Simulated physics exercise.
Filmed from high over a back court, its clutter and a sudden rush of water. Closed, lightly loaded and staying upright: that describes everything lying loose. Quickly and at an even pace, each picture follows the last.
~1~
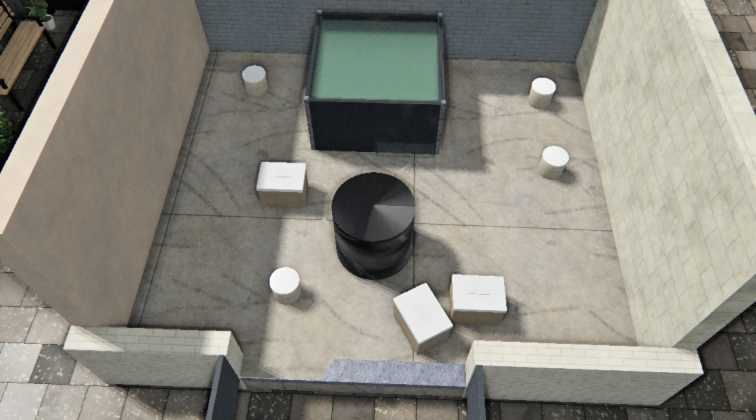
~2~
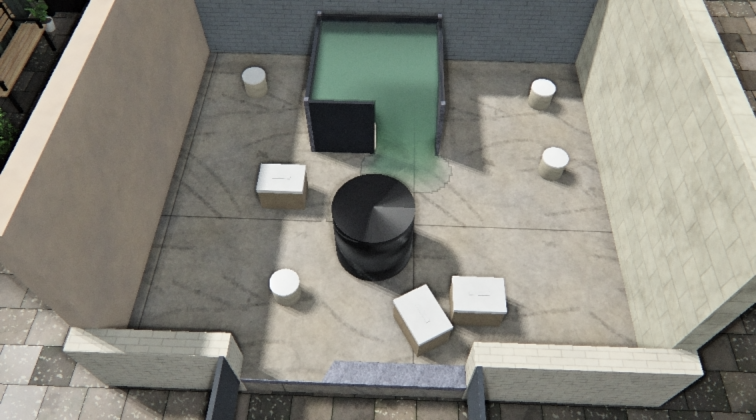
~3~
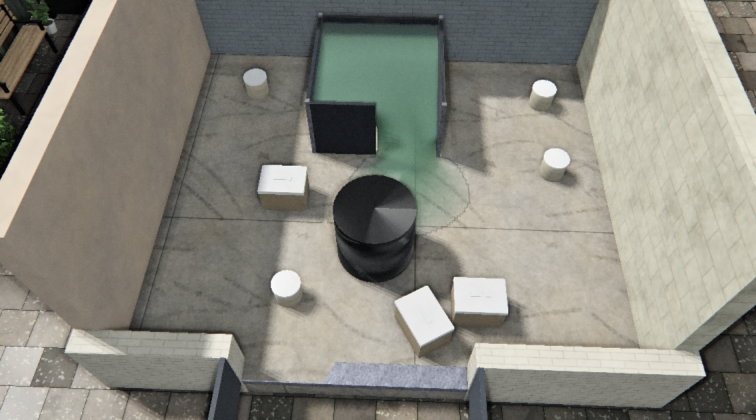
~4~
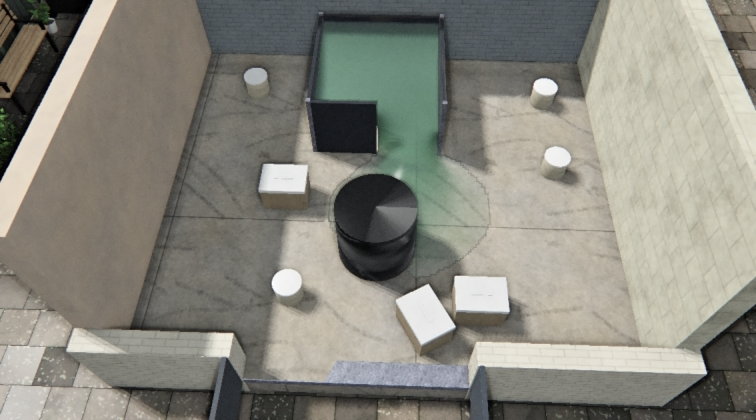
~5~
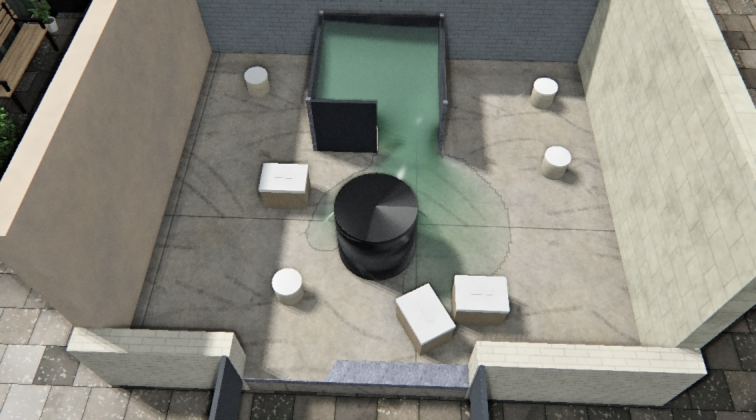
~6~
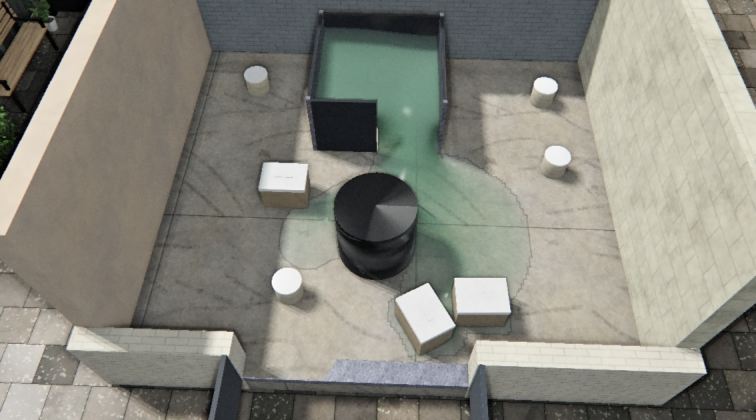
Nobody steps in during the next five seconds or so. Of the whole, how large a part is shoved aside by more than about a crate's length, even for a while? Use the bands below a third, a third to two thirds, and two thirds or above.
It falls two thirds or above.
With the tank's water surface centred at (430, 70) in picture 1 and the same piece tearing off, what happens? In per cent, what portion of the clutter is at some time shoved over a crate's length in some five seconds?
It comes to some 40 %.
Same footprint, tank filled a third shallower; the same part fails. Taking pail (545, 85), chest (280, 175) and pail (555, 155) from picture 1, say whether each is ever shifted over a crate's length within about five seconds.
The first one: Doesn't reach it. The second: Doesn't reach it. The third: Reaches it.
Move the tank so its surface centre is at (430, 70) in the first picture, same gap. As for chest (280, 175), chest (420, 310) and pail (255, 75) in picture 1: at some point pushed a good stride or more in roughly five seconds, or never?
Not far, Far enough, Not far.
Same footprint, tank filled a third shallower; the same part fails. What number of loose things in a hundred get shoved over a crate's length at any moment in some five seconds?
Estimate: Around 30 in a hundred.
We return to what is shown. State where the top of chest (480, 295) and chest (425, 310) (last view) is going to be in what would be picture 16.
Around (565, 327) and (406, 354).
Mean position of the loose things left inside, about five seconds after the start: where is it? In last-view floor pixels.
Average floor point: Approx. (369, 189).
A moment on, 0 of 7 are well off their spots; 0 afloat.
Next, 2 of 7 are well off their spots; 1 afloat.
Later, 4 of 7 are well off their spots; 1 afloat.
In the end, 5 of 7 are well off their spots, and 5 have been at some point; 3 afloat.
